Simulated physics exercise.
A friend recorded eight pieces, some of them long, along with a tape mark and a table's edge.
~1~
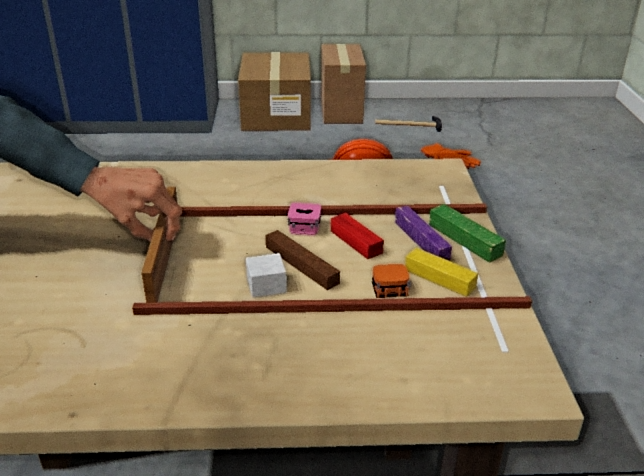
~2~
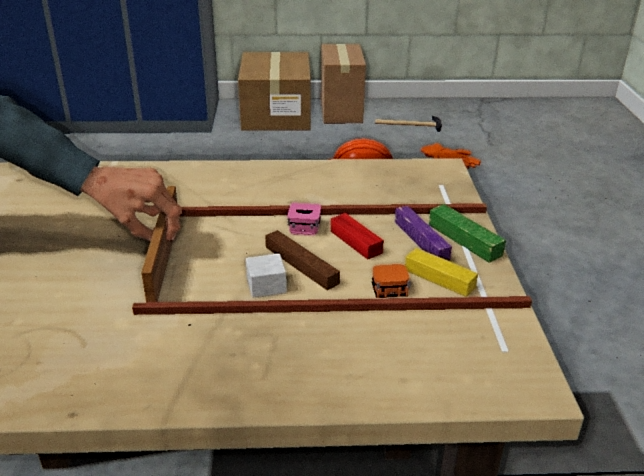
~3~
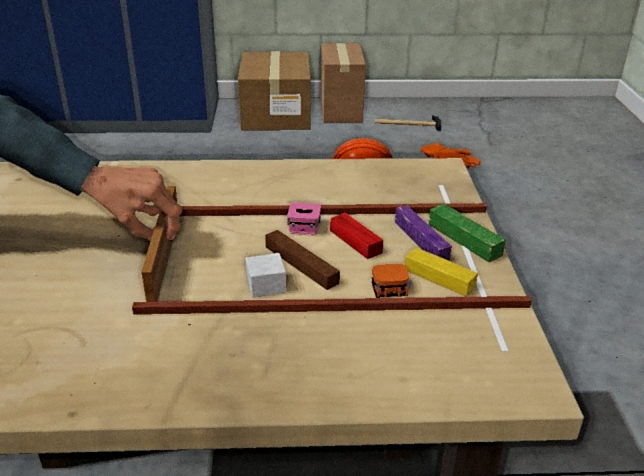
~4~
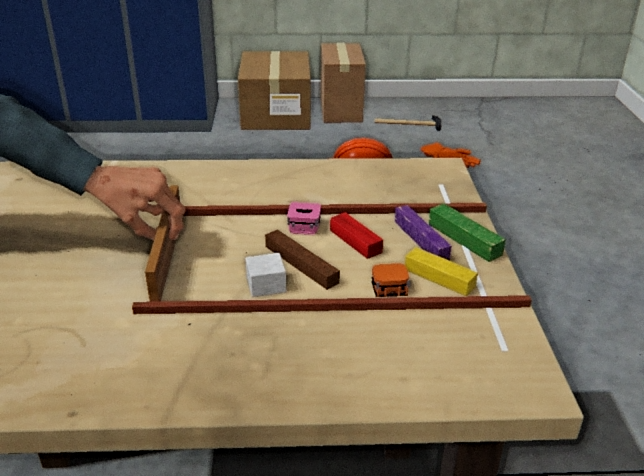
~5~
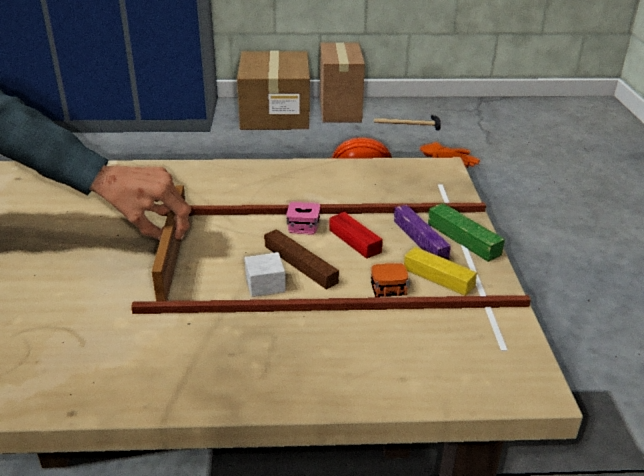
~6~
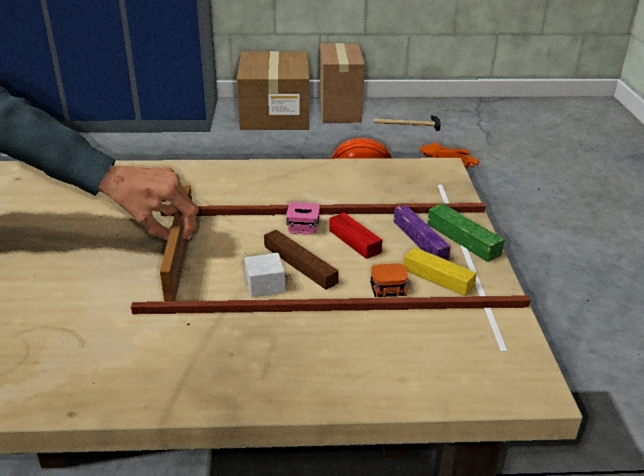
We see a hand holding a small wooden board upright between two rails on a table, then sliding it slightly to the right, while the coloured bars, the white block and the pink and orange cases stay still.
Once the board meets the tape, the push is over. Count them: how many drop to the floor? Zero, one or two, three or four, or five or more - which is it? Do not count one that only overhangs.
It is five or more.
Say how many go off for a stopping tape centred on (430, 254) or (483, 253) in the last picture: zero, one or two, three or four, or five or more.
Counts, in turn - one or two; more than four.
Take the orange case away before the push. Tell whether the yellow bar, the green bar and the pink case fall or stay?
Result - yellow bar: Gone; green bar: Gone; pink case: Up.
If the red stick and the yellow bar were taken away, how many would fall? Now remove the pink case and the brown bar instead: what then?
You'd count 3 the first time and 3 the second time.
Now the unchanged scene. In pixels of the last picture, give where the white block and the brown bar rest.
Around (496, 274) and around (495, 247).
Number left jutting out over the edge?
My count gives 1.
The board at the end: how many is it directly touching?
Looks like 3 of them, all told.
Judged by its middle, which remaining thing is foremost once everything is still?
It's the brown bar.
A little later, none off yet; green bar at rest near (464, 232); yellow bar at rest near (439, 271); purple bar at rest near (421, 233).
Next, none off yet; green bar moving near (469, 231); yellow bar shifted a little near (455, 268); purple bar shifted a little near (438, 231).
When it is over, the number that fall off is five or more; down, red stick, orange case, purple bar, yellow bar and green bar.
